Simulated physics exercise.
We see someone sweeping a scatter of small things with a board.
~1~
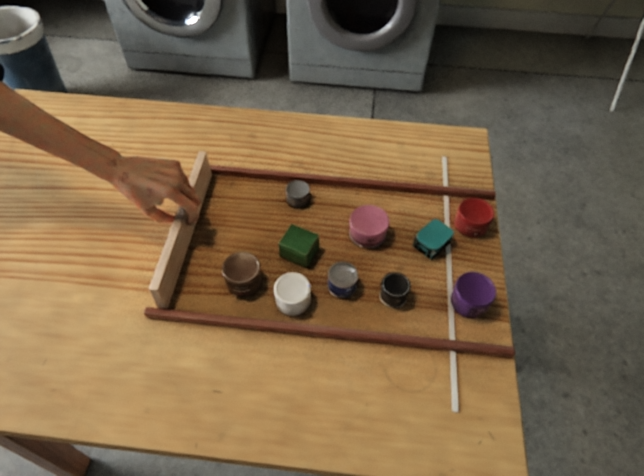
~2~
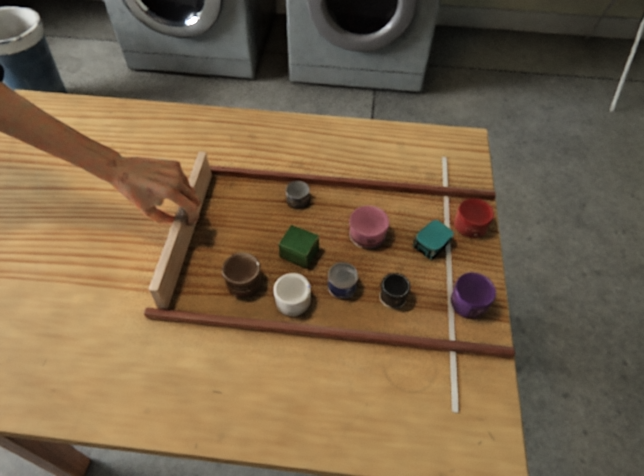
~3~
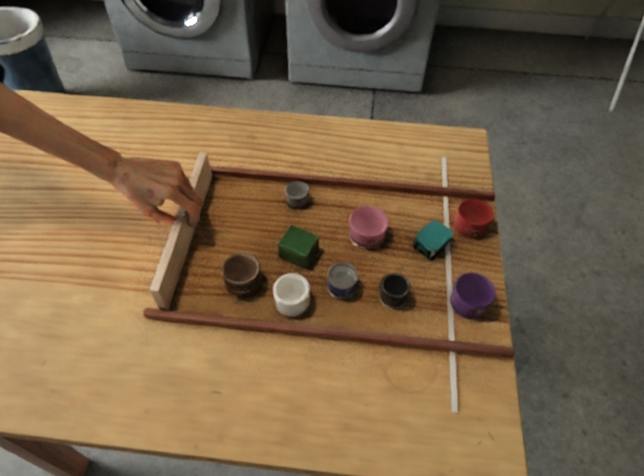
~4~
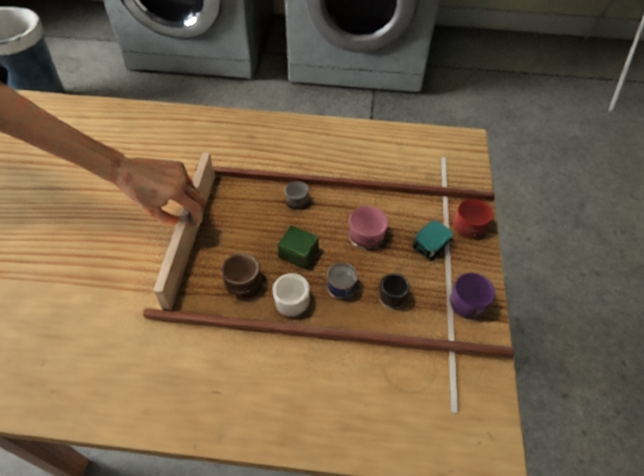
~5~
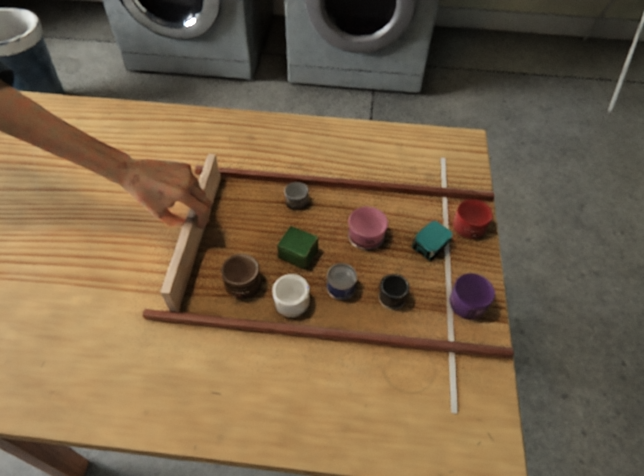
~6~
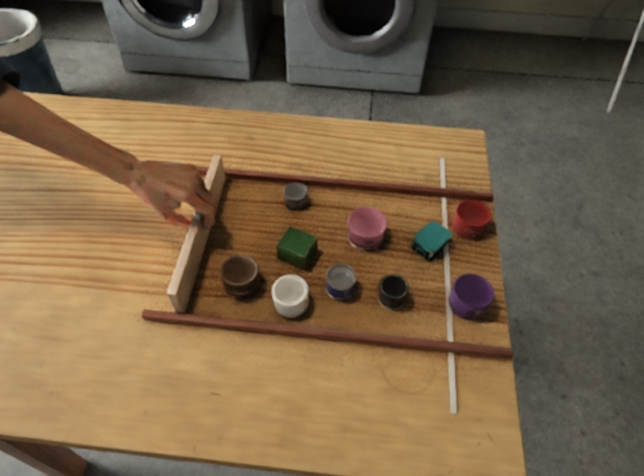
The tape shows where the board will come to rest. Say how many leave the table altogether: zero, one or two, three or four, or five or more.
In the end the number that fall off is one or two.
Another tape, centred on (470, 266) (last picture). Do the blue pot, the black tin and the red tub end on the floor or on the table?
The blue pot comes down; the black tin drops off; the red tub comes down.
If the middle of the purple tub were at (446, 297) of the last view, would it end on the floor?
It comes down.
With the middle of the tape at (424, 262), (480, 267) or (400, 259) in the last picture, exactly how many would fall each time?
In that order 0, 5 and 0.
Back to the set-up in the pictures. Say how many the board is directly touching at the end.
The number is 5.
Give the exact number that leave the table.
Exactly 1.
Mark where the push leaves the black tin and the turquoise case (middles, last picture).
About (497, 312), and the other about (497, 252).
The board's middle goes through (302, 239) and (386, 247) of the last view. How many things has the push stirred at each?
The counts are 5 and 8.
Soon after, none off yet; red tub at rest near (471, 219); purple tub at rest near (471, 297); turquoise case at rest near (431, 241).
At rest, the number that fall off is one or two; fallen, purple tub.
